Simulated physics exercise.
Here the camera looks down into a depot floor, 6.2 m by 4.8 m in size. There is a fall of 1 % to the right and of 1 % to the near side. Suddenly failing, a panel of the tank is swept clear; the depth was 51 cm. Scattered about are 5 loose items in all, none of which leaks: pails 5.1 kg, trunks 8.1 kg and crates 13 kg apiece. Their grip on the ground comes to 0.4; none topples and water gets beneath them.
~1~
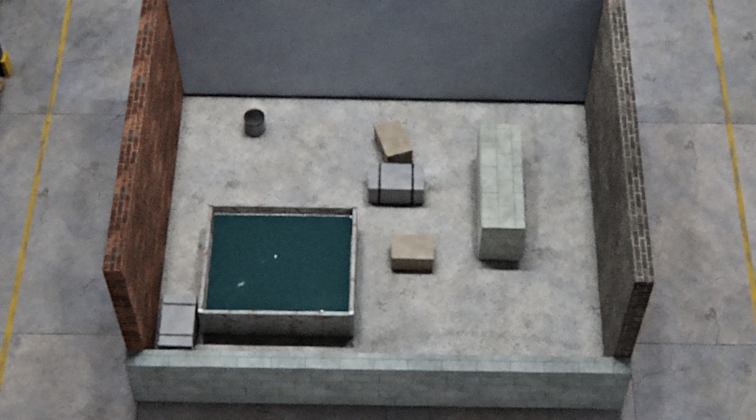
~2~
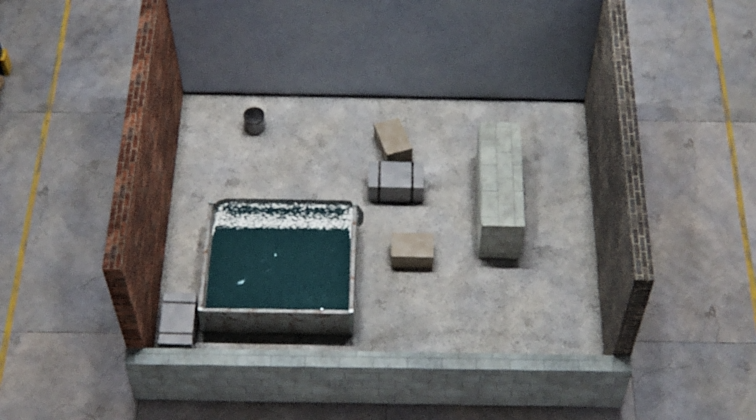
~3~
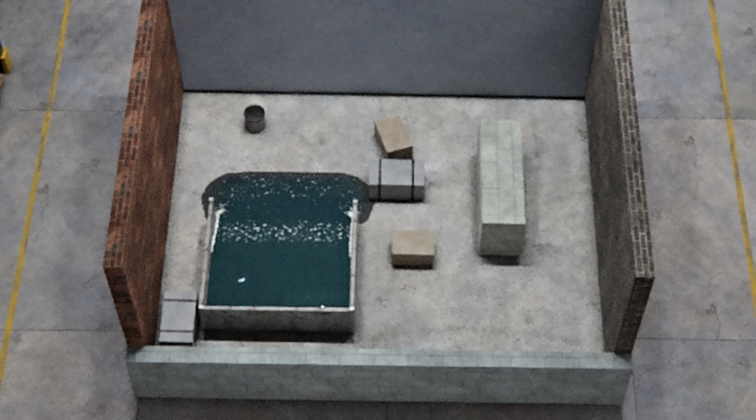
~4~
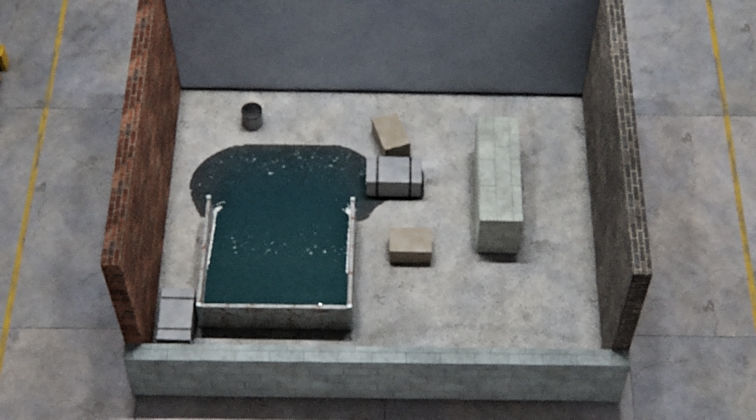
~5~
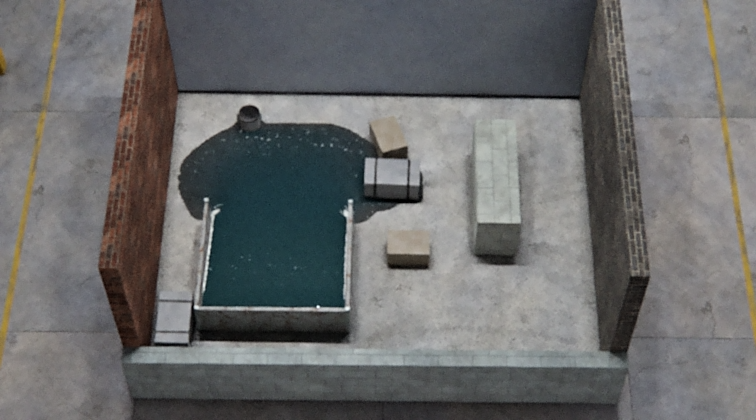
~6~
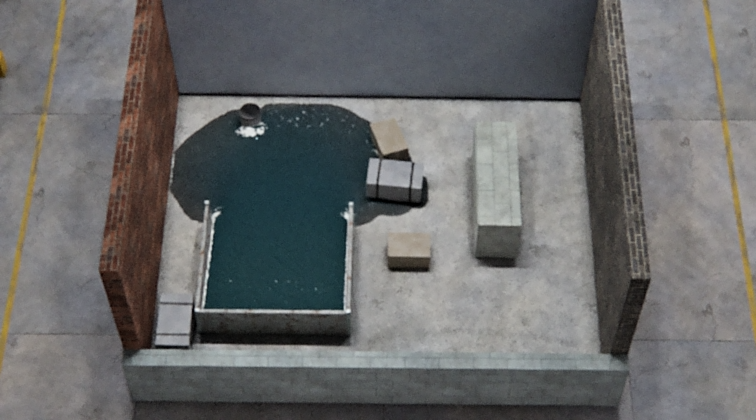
To begin with, a tank of dark green water stands full on a walled depot floor, near a pail and several boxes. Its far side gives way and water pours out, spreading in a widening pool toward the back wall, surrounding the pail and nudging the strapped grey trunk slightly.
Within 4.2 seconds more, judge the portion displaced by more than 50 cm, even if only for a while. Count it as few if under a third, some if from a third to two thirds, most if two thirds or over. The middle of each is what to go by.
Some.
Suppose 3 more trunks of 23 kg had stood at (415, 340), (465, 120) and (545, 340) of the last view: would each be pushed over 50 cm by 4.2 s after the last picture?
Result, in sequence: Not exceeded, exceeded, not exceeded.
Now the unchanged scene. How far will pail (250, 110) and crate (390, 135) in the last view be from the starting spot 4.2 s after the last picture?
First: 140 cm. Second: 250 cm.
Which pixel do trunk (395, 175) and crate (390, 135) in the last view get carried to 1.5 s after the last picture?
Near (431, 164) and (462, 122).
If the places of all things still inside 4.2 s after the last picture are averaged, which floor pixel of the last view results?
It works out to somewhere near (354, 250) on the floor.
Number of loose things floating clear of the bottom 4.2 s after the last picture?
The count is 3.
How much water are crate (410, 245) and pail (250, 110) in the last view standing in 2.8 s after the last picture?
0 and 15 cm.
Then, 0.4 s after the last picture 0 of 5 are over 50 cm from their spots; 0 afloat.
Then, 1.5 s after the last picture 3 of 5 are over 50 cm from their spots; 1 afloat.
Then, 2.8 s after the last picture 3 of 5 are over 50 cm from their spots; 2 afloat.
Then, 4.2 s after the last picture 3 of 5 are over 50 cm from their spots, and 3 have been at some point; 3 afloat.
